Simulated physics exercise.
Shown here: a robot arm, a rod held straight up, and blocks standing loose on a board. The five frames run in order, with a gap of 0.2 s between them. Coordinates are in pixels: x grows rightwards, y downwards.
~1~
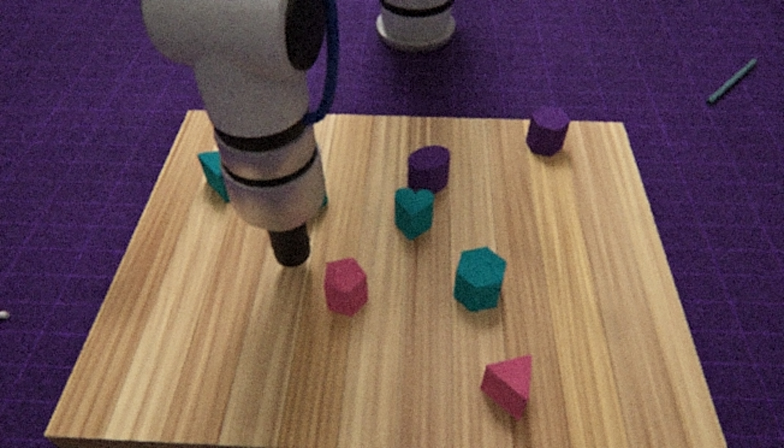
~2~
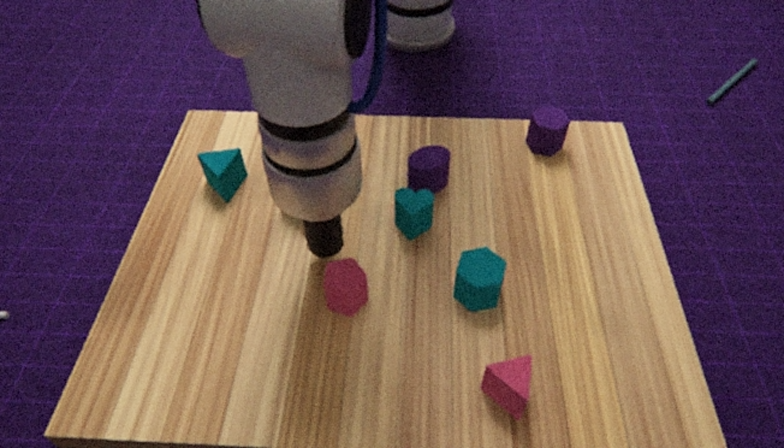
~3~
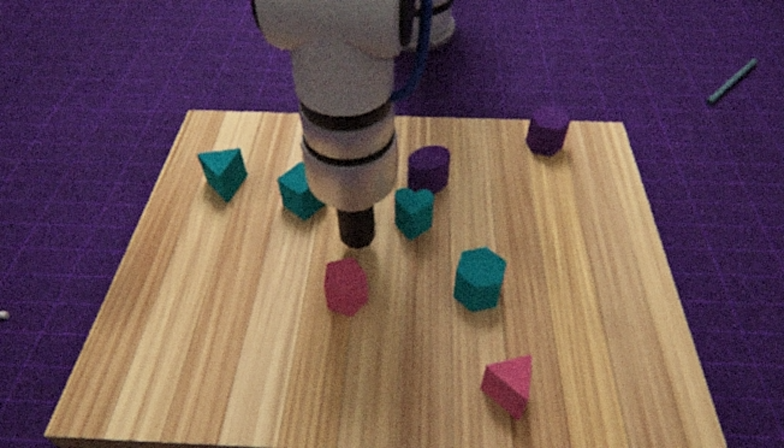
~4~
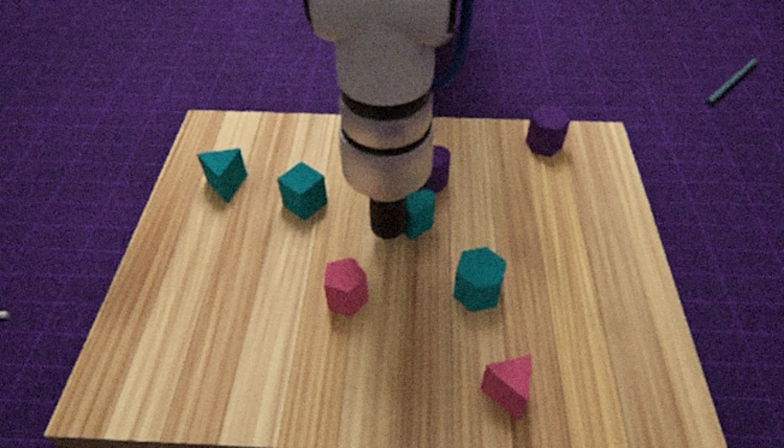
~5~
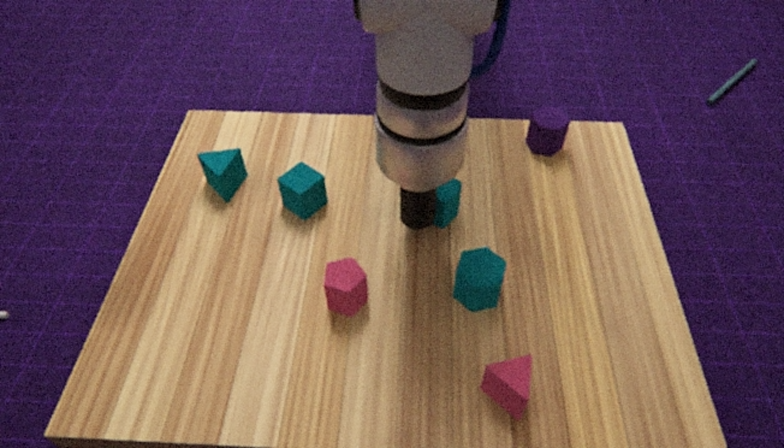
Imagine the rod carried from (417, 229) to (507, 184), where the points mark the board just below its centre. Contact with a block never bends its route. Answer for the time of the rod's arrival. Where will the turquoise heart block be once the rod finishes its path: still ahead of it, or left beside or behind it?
The rod will still be pushing it.
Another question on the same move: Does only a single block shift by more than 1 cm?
Going by the path, yes.
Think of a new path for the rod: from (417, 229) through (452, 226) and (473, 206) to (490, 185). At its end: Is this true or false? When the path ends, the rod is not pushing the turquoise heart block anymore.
That claim is false.
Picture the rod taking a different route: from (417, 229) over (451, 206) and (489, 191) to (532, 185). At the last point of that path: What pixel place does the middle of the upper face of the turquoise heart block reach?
At pixel (548, 140).
The first path, step by step. One third of the way, rod (450, 202); turquoise heart block (476, 173).
Two thirds of the way, rod (481, 187); turquoise heart block (507, 159).
At the end, rod (509, 172); purple oval block in place; turquoise heart block (535, 145).
